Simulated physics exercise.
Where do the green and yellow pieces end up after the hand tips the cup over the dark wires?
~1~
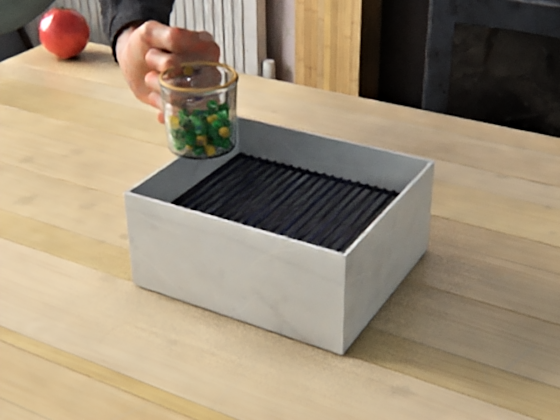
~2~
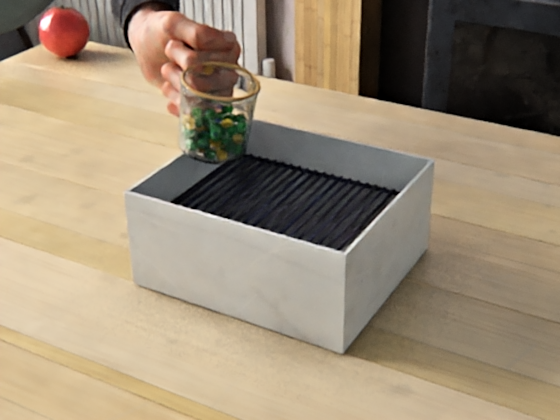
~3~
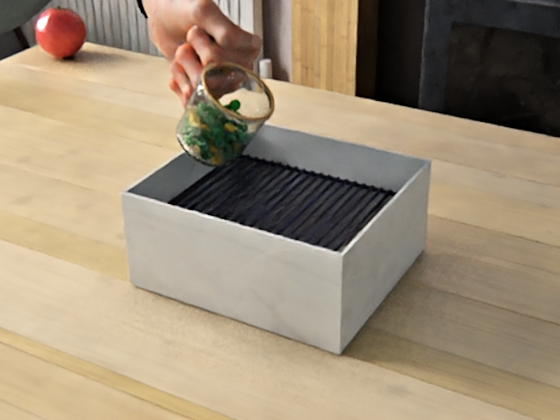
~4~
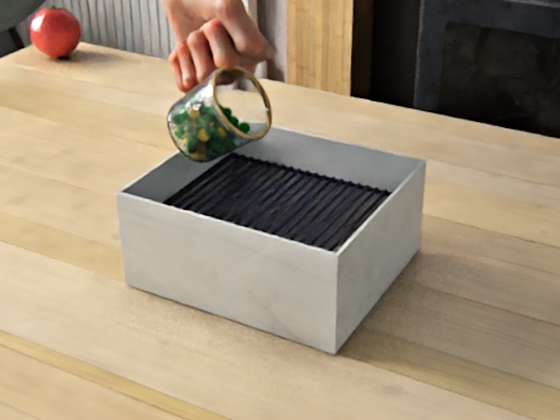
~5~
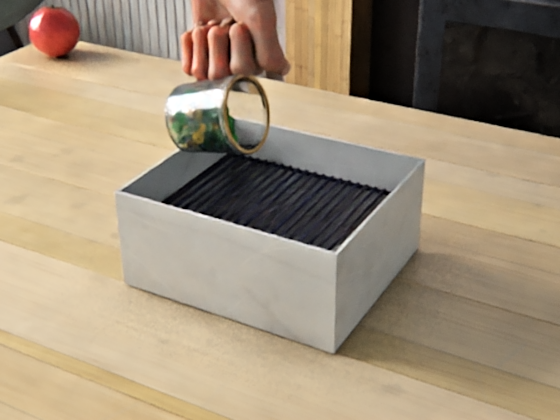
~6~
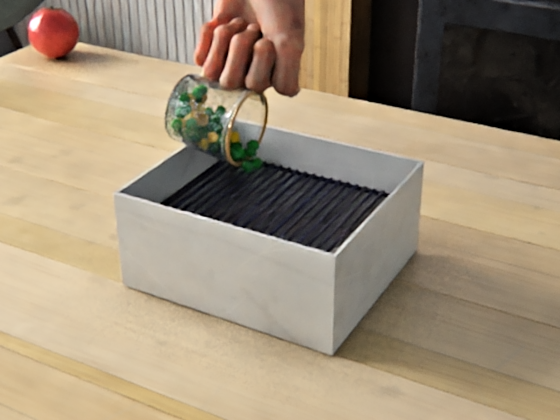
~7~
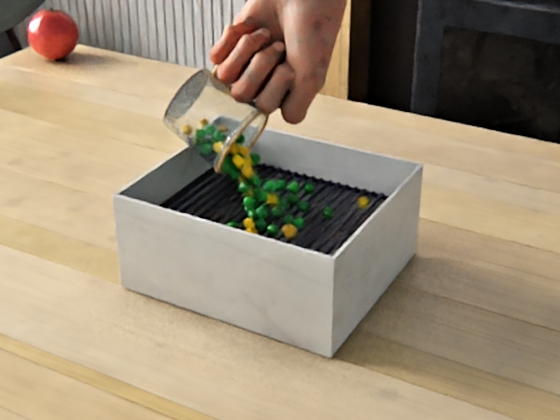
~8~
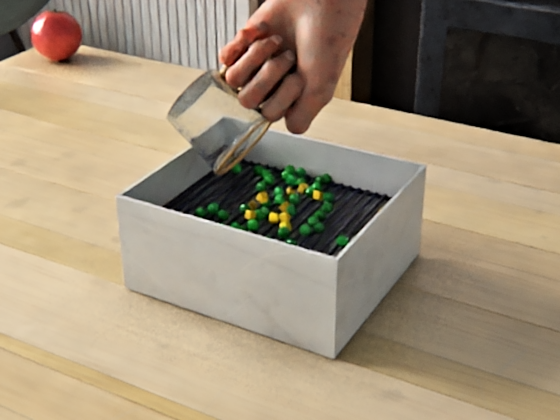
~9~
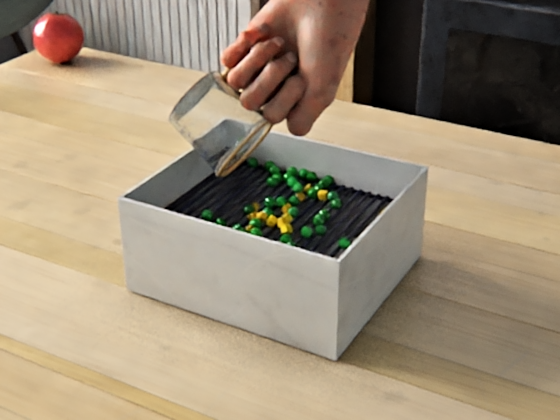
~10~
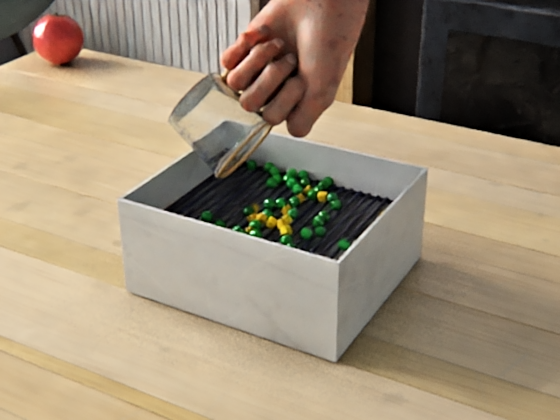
Both the yellow pieces and the green pieces are held back and stay on top of the wires.
